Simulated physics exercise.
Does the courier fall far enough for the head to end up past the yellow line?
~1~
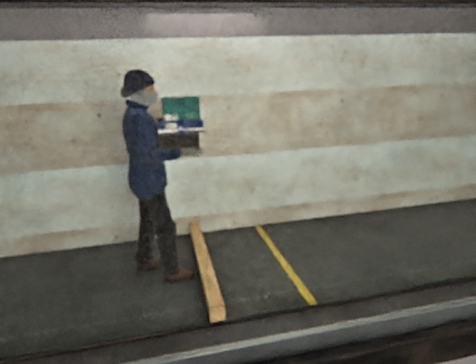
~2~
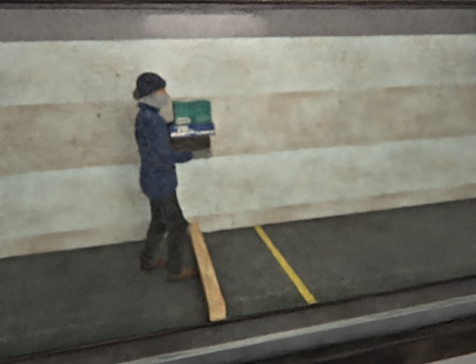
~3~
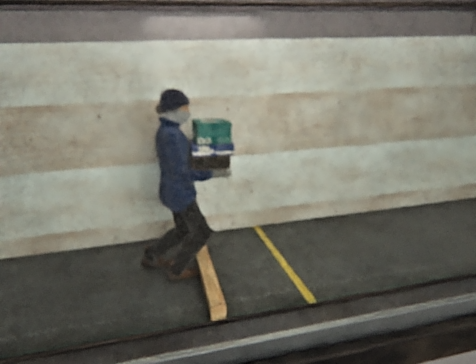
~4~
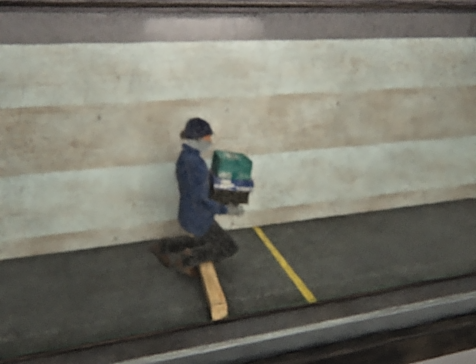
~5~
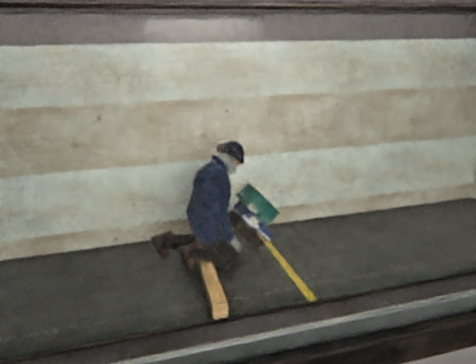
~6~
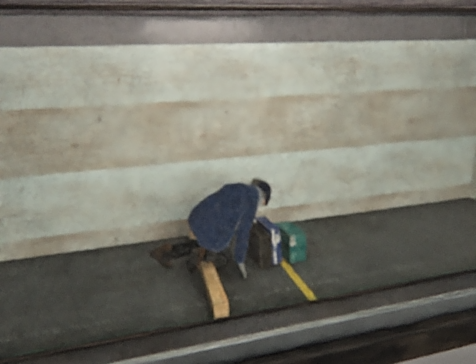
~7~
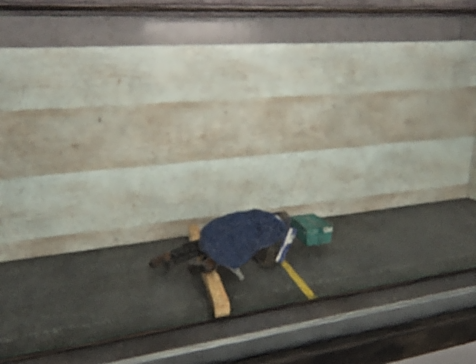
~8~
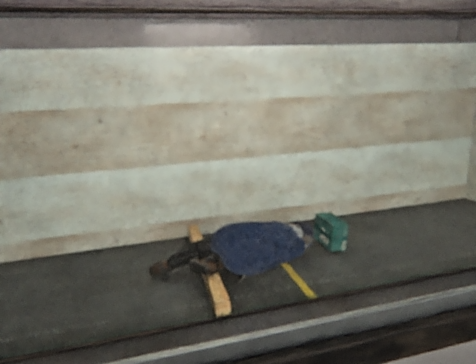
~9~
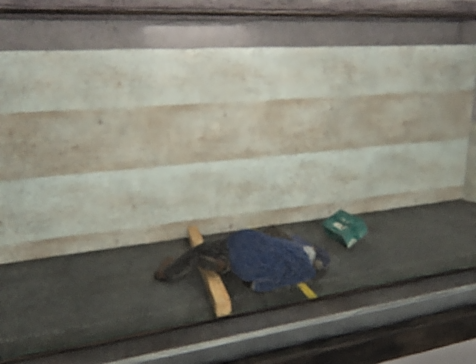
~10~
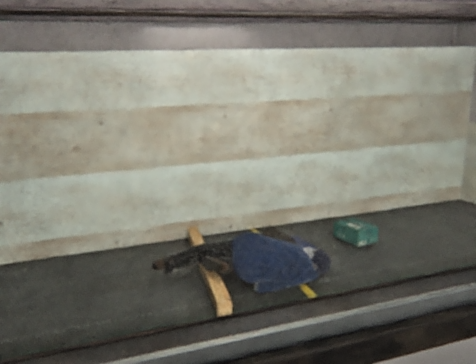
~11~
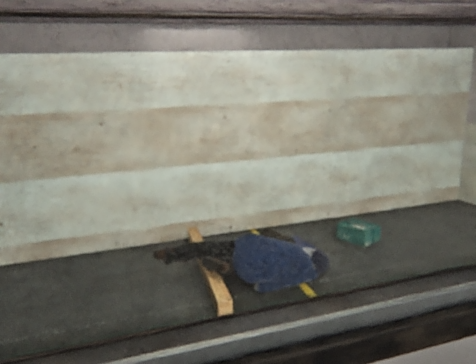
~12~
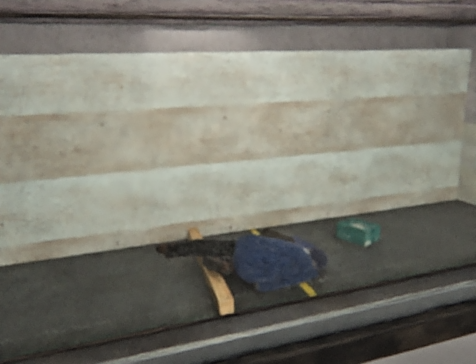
Yes, the courier ends up lying on the floor with the head beyond the yellow line.
